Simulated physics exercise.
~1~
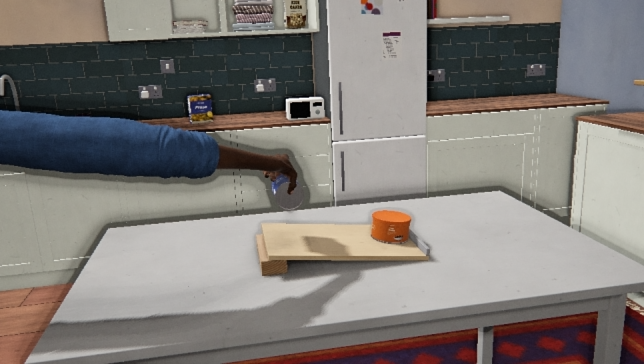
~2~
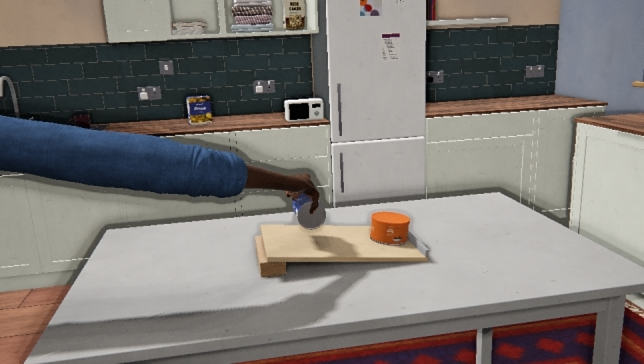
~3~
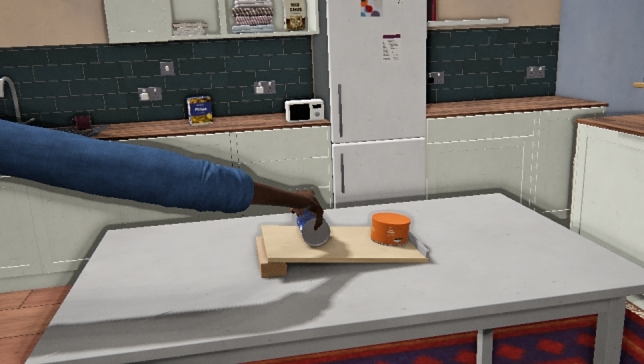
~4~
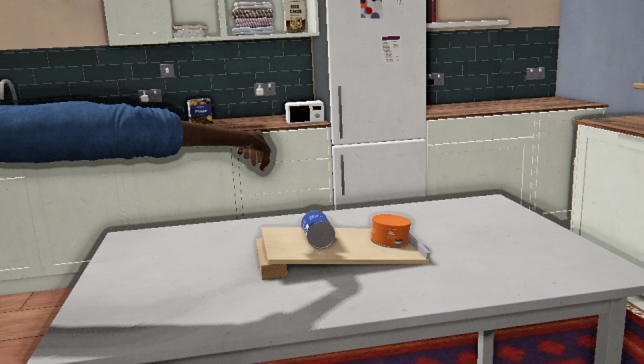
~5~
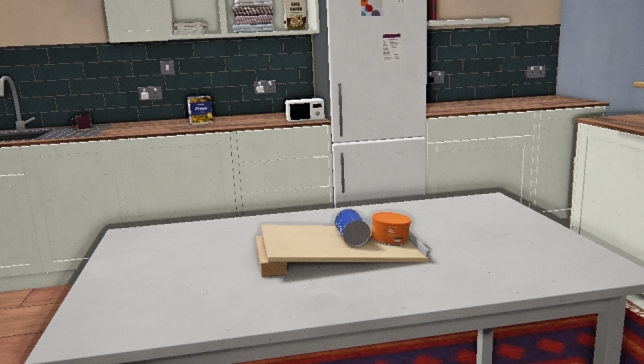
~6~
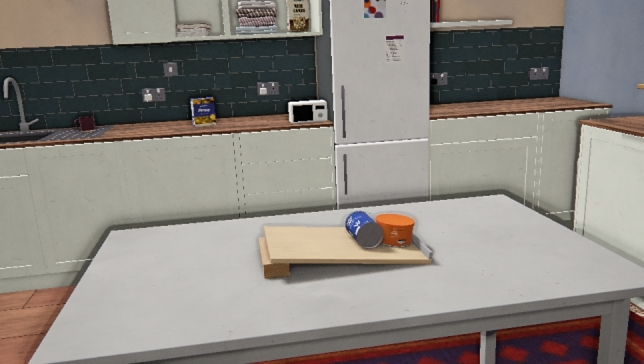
A blue tin rolled down a tilted wooden board on a kitchen table after a hand lowered it onto its side, let go and drew back. It rolled to the right and ended up resting against the orange tub, which stayed on the board.
